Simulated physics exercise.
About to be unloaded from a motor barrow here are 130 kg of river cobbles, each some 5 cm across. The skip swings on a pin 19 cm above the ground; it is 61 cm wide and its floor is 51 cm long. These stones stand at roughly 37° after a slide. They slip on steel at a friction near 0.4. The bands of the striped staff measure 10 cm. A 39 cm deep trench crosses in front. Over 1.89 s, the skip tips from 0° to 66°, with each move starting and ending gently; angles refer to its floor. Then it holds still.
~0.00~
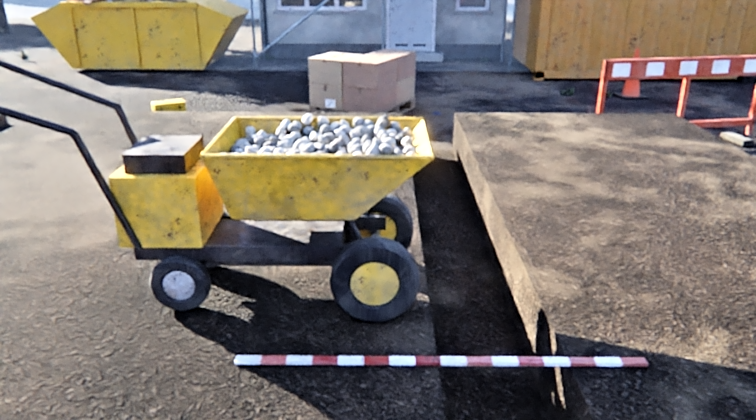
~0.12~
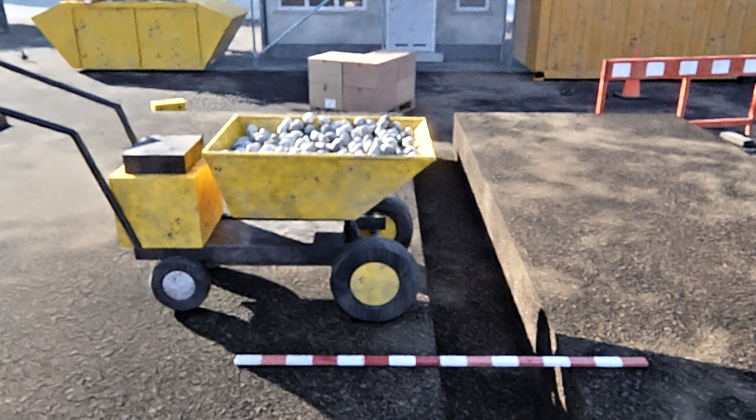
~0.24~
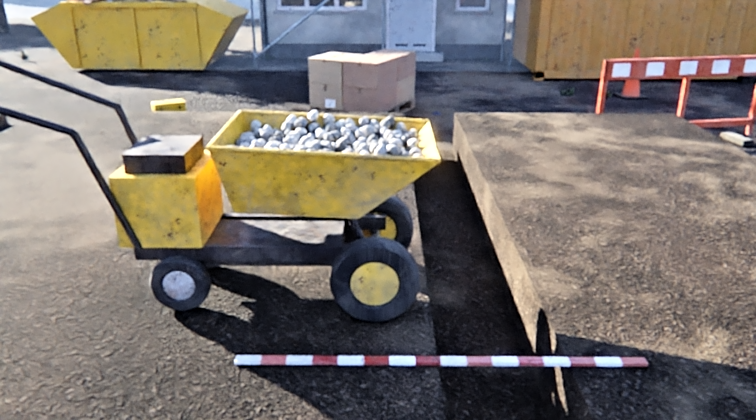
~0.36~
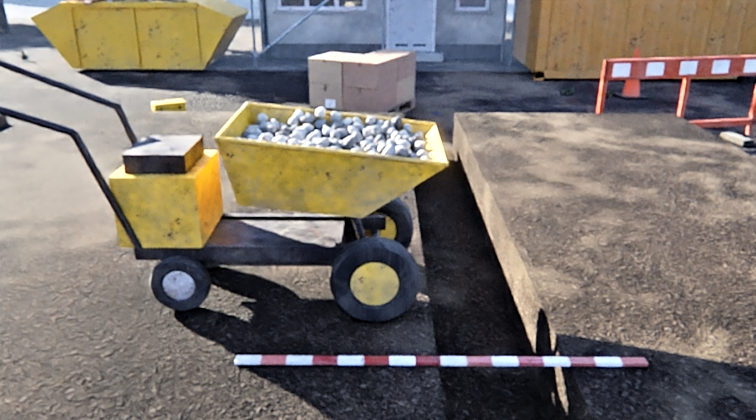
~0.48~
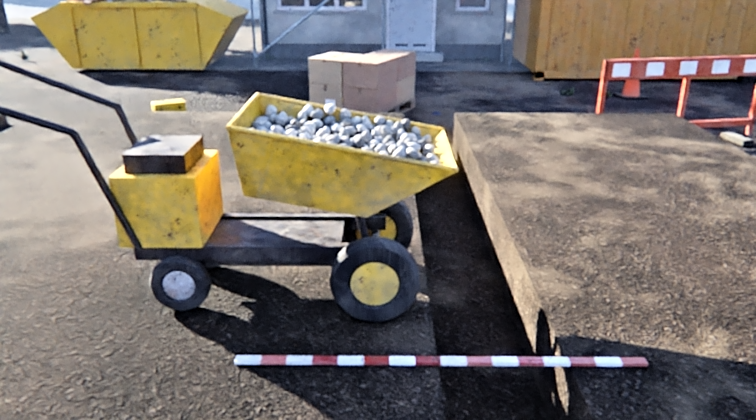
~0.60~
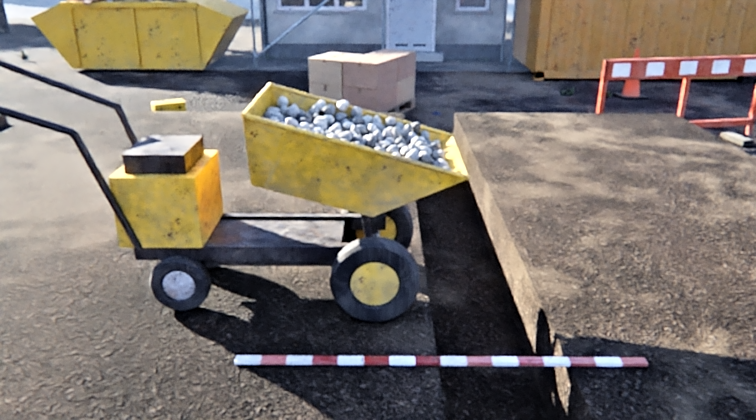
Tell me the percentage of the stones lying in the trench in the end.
Close to 48 %.
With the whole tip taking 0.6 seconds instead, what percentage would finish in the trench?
It would come to roughly 30 per cent.
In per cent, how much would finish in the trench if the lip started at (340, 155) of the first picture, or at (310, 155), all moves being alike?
First some 100, then 95 per cent.
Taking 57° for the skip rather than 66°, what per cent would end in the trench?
In that case near 60 per cent.
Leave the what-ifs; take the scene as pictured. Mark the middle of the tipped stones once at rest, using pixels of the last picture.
Somewhere around (543, 286) in the last picture.
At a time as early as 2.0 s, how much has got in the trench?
About 20%.
After 1.4 s the floor is at 56°; 99 % in the skip, 1 % in the trench; the foremost stones are at (520, 234).
After 2.0 s the floor is at 66°; 42 % in the skip, 21 % in the trench, 37 % past the trench; the foremost stones are at (633, 293).
After 2.3 s the floor is at 66°; 14 % in the skip, 33 % in the trench, 53 % past the trench; the foremost stones are at (673, 274).
After 4.3 s the floor is at 66°; 0 % in the skip, 48 % in the trench, 52 % past the trench; the foremost stones are at (698, 273).
